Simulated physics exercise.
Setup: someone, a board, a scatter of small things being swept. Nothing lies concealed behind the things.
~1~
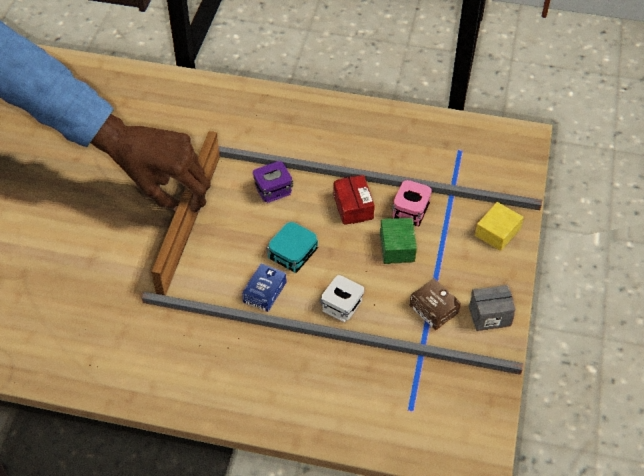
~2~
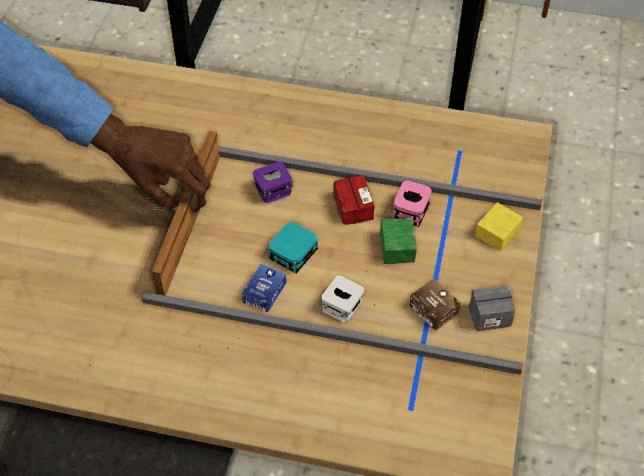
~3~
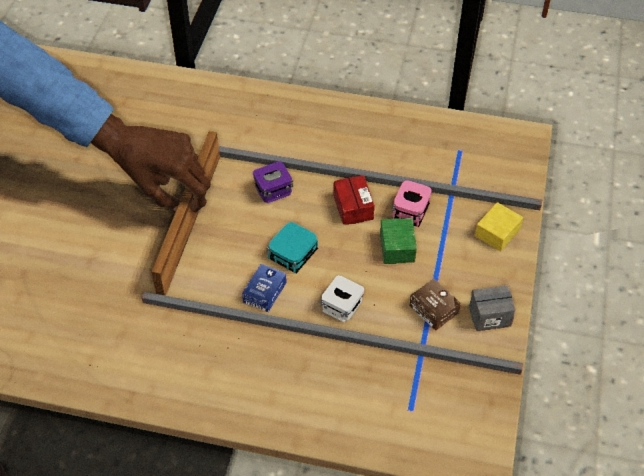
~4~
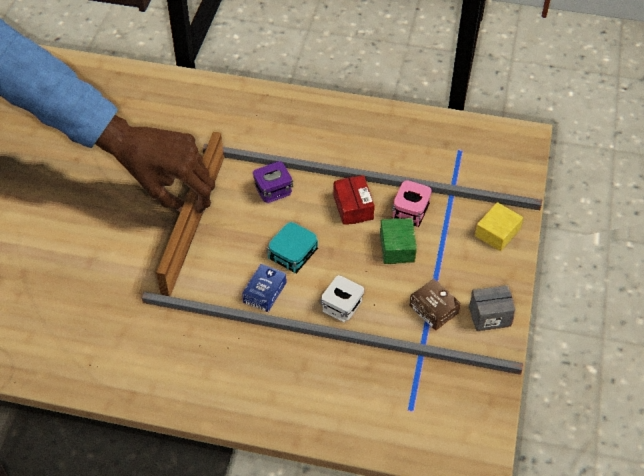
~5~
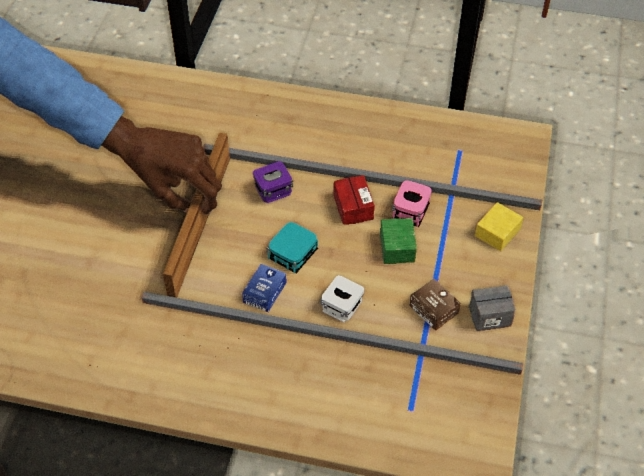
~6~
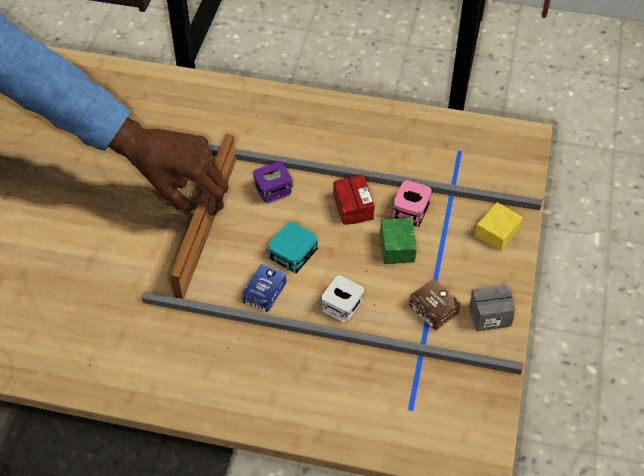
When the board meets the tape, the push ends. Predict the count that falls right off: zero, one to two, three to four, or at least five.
Just one or two tumble.
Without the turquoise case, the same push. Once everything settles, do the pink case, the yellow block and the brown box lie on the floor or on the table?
Pink case: Still there; yellow block: Over the edge; brown box: Still there.
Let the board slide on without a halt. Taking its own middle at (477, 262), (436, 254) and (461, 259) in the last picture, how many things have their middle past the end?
In order: 4, 2, 4.
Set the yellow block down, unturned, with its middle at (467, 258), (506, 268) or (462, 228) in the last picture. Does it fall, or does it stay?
In sequence: It stays; it stays; it stays.
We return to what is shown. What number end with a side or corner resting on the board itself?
3 of them.
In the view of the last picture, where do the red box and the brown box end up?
Near (496, 218) and (506, 330).
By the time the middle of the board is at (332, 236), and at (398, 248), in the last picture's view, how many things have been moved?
So far 6, and 10 at the second.
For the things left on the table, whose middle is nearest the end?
Pink case.
A little later, none off yet; grey box at rest near (492, 308); yellow block at rest near (499, 226); brown box at rest near (435, 305).
When it is over, the number that fall off is one or two; down, yellow block and grey box.
